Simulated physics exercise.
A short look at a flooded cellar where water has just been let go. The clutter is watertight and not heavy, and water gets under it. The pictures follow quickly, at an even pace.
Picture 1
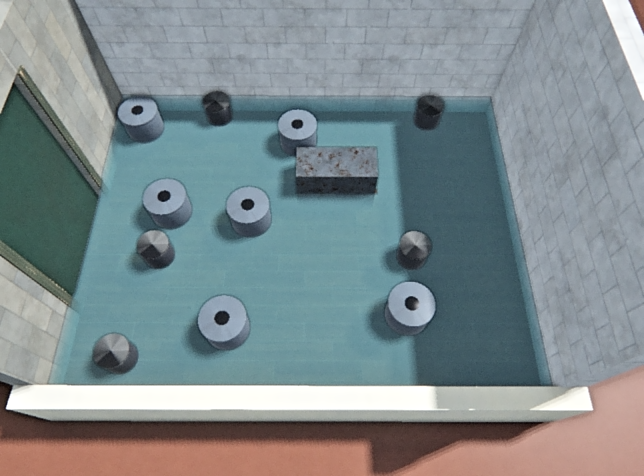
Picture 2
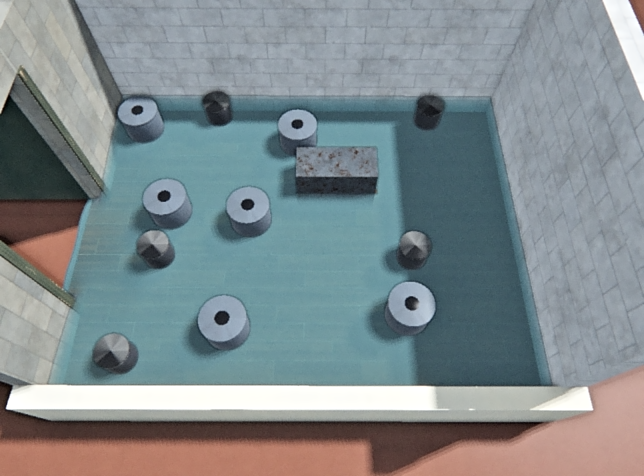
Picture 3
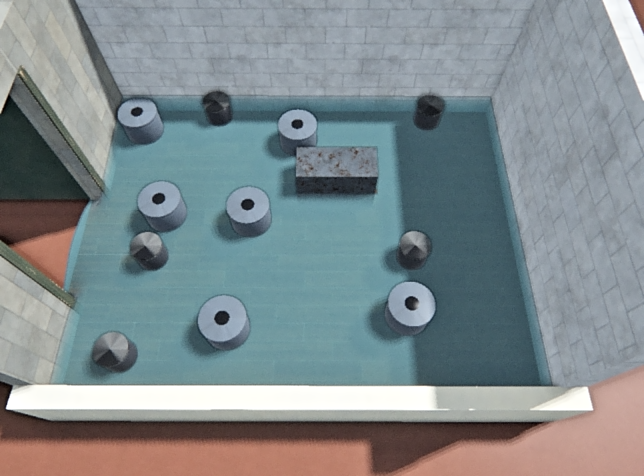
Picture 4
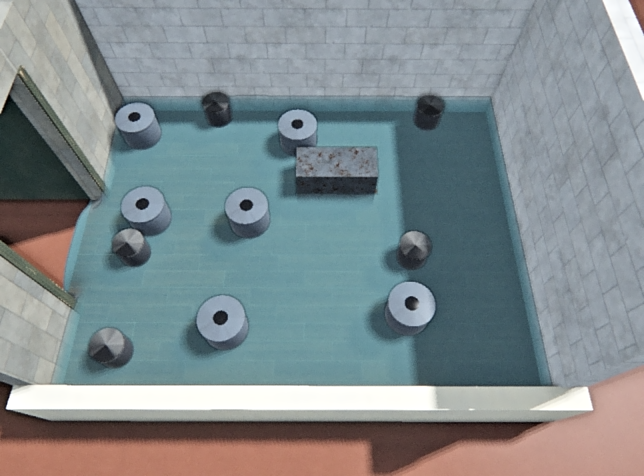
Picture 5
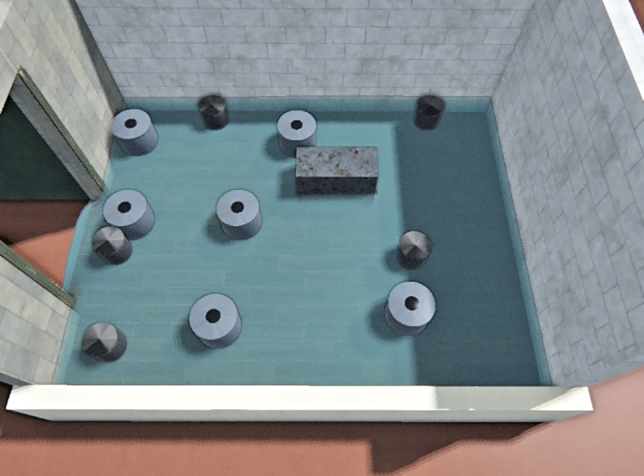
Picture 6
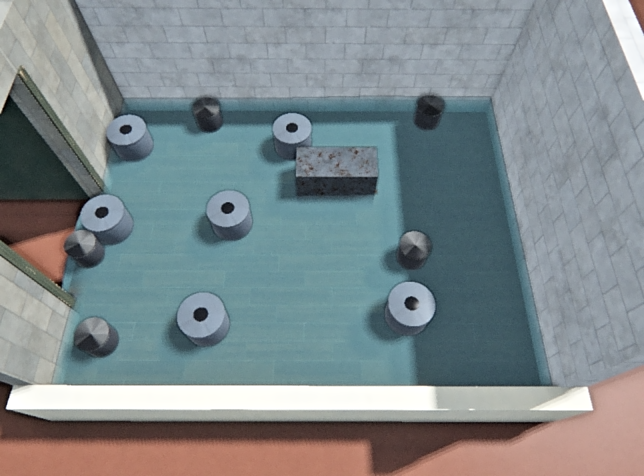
The footage shows a walled pool of water with round grey objects and a speckled block; a dark green panel at left gives way to an opening, then objects nearest it drift left, followed by slighter drifting farther back.
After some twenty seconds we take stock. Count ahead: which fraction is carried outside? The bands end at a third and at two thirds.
Share: At least two thirds.
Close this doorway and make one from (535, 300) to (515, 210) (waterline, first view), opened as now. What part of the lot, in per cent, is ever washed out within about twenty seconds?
Close to 50 %.
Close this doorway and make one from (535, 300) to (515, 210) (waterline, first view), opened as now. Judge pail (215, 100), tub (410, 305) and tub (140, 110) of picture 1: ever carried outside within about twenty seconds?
One after the other: Stays, carried outside, no.
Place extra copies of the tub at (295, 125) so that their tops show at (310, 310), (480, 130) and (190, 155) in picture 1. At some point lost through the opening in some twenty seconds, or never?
In that order: Gone, inside, gone.
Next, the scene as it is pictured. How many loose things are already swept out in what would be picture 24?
It comes to 6.
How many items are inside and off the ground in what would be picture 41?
It comes to 3.
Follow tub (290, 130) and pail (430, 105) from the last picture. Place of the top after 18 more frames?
Close to (172, 176) and (396, 110).
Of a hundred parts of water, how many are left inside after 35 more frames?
Some 46 per cent.
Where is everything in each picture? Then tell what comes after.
A pail at (152, 244) floats; a tub at (164, 196) floats; 0 of 11 have shifted, in the first frame.
A pail at (152, 244) floats; a tub at (164, 196), afloat; 0 of 11 have shifted, in the second frame.
A pail at (146, 246), afloat, close to its start; a tub at (159, 199), afloat, close to its start; 2 of 11 have shifted, in the third frame.
A pail at (127, 242) floats, close to its start; a tub at (143, 204), afloat, close to its start; 4 of 11 have shifted, in the fourth frame.
A pail at (108, 240) floats, a stride from its start; a tub at (125, 208) floats, a stride from its start; 7 of 11 have shifted, in the fifth frame.
A pail at (79, 243), afloat, a stride from its start; a tub at (102, 213), afloat, a stride from its start; 8 of 11 have shifted, in the sixth frame.
A moment on, 2 of 11 are out; 9 afloat.
Next, 6 of 11 are out; 5 afloat.
Later, 8 of 11 are out; 3 afloat.
In the end, 8 of 11 are out; 3 afloat.
